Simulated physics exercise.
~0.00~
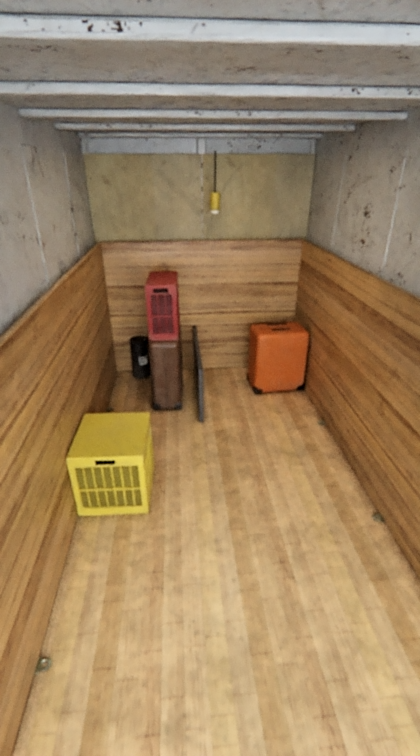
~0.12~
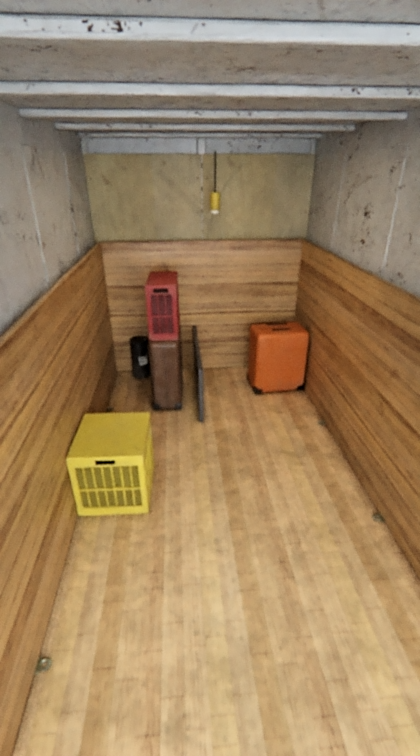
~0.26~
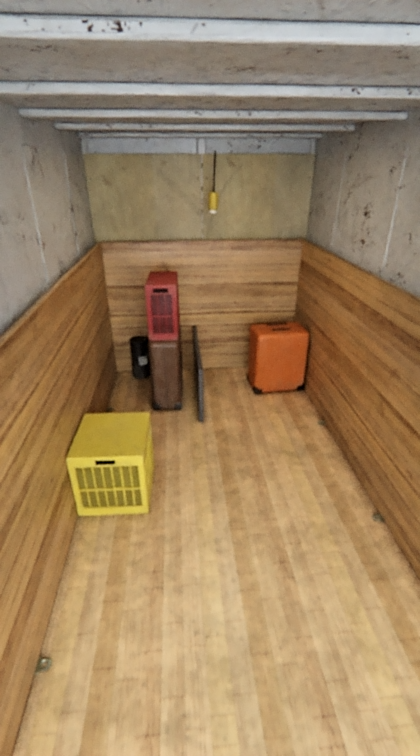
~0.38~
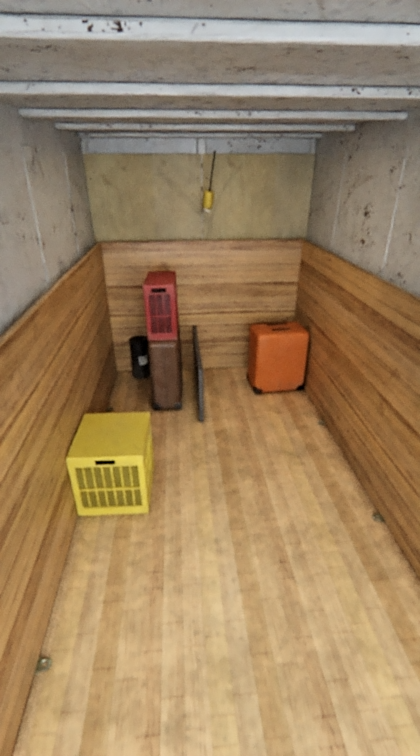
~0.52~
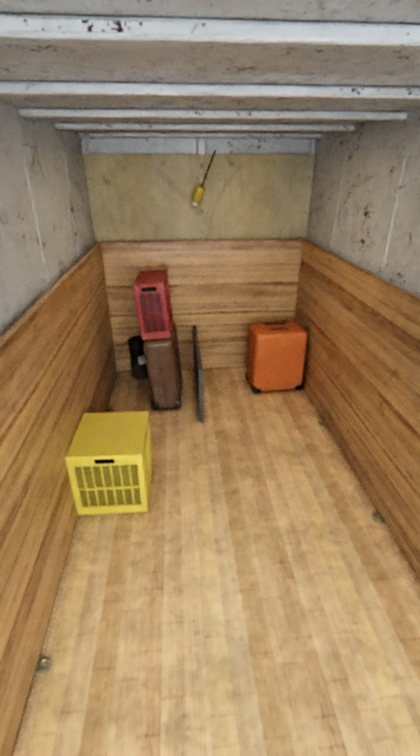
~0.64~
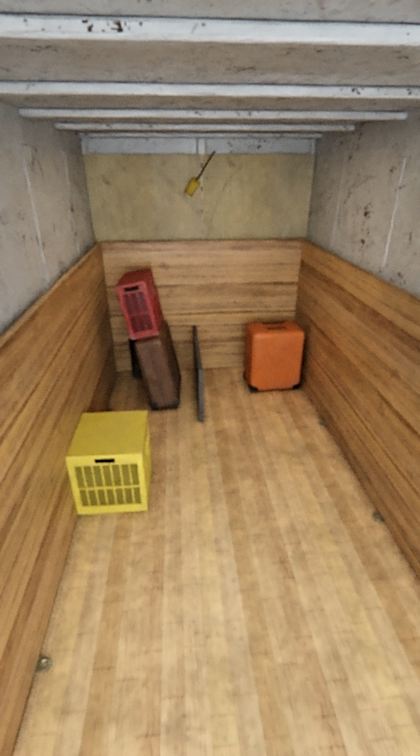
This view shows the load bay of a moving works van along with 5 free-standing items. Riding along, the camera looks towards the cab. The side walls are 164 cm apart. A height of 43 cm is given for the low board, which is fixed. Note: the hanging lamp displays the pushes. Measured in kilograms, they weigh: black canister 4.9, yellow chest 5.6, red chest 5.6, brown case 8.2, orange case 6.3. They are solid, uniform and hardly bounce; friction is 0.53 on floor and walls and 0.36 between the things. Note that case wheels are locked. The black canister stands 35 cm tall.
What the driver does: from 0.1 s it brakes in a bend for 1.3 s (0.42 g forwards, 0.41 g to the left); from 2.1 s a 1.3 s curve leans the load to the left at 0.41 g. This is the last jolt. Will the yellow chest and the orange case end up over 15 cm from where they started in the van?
At the end, yellow chest: Near its start, orange case: Moved off.
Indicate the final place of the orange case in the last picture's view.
About (245, 347).
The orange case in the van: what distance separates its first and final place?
Net shift near 34 cm.
Around 0.74 s, push 0.42 g forwards, 0.41 g left; orange case shifted 7 cm near (270, 355); red chest at 20° to upright; brown case at 19° to upright.
Around 0.94 s, push 0.42 g forwards, 0.41 g left; orange case shifted 14 cm near (262, 353); red chest at 16° to upright; brown case at 21° to upright.
Around 1.24 s, push 0.27 g forwards, 0.26 g left; orange case shifted 31 cm near (247, 348); red chest at 16° to upright; brown case at 21° to upright.
Finally (3.9 s), not toppled but over 15 cm from the start, red chest and orange case; the other 3 still in place (within 15 cm). In the last view, yellow chest near (114, 460), orange case near (245, 347).
